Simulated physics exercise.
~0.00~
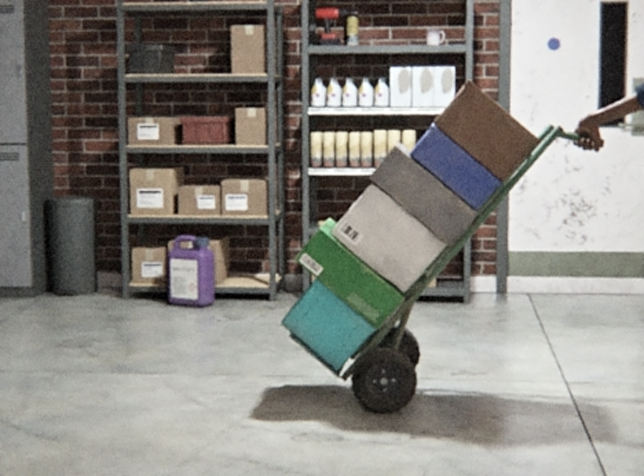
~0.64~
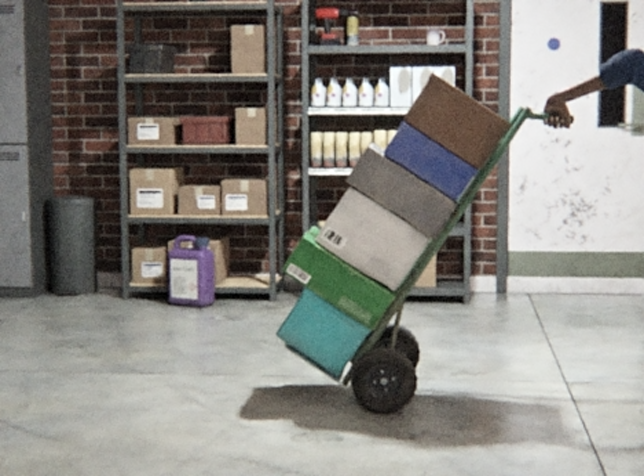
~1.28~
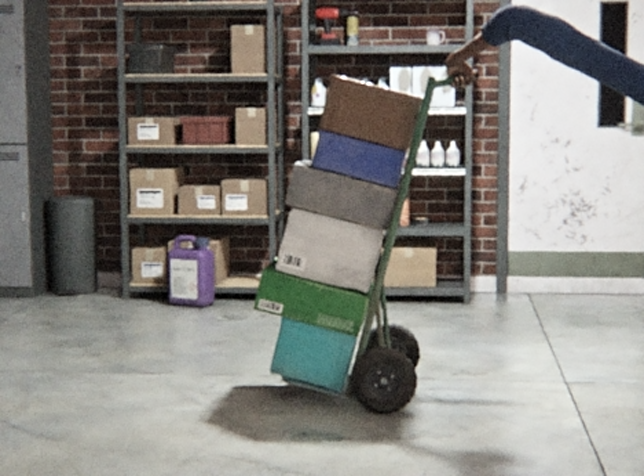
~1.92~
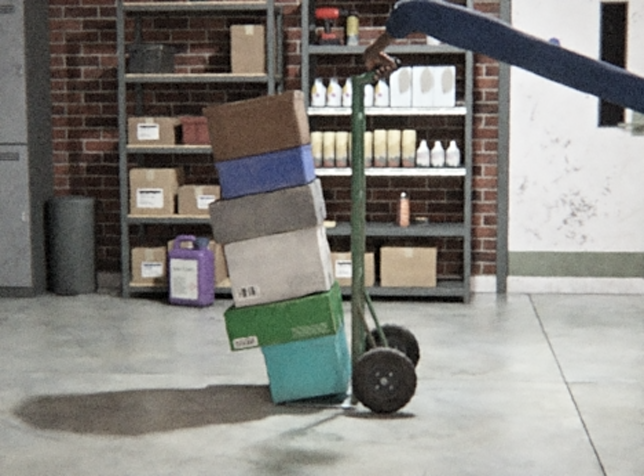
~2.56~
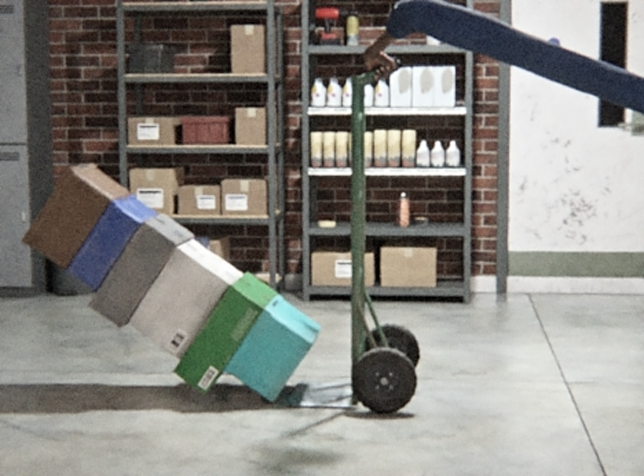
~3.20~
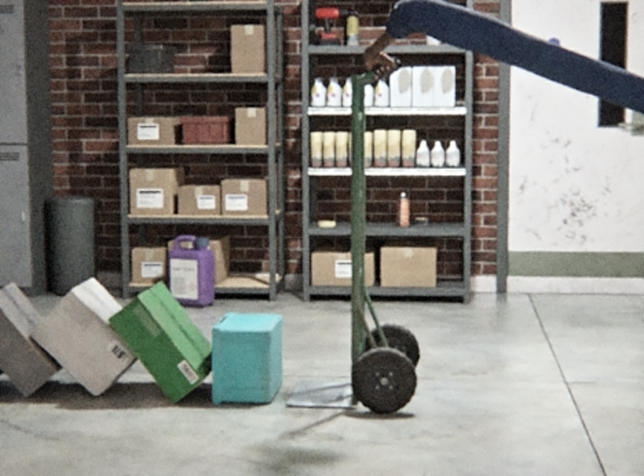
To begin with, a hand at the right holds a green two-wheeled hand truck tilted back in a storeroom, its stack of six boxes leaning right, with turquoise at the bottom, then green, white, grey, blue and brown. The arm swings the truck forward toward the left until it stands upright and stops. The stack keeps going, tipping off the truck and toppling left in a slanting row. The boxes then land on the floor, the brown and blue ones no longer in view. Finally, the grey, white and green boxes lie leaning left of the tipped turquoise one, beside the upright, still-held truck.
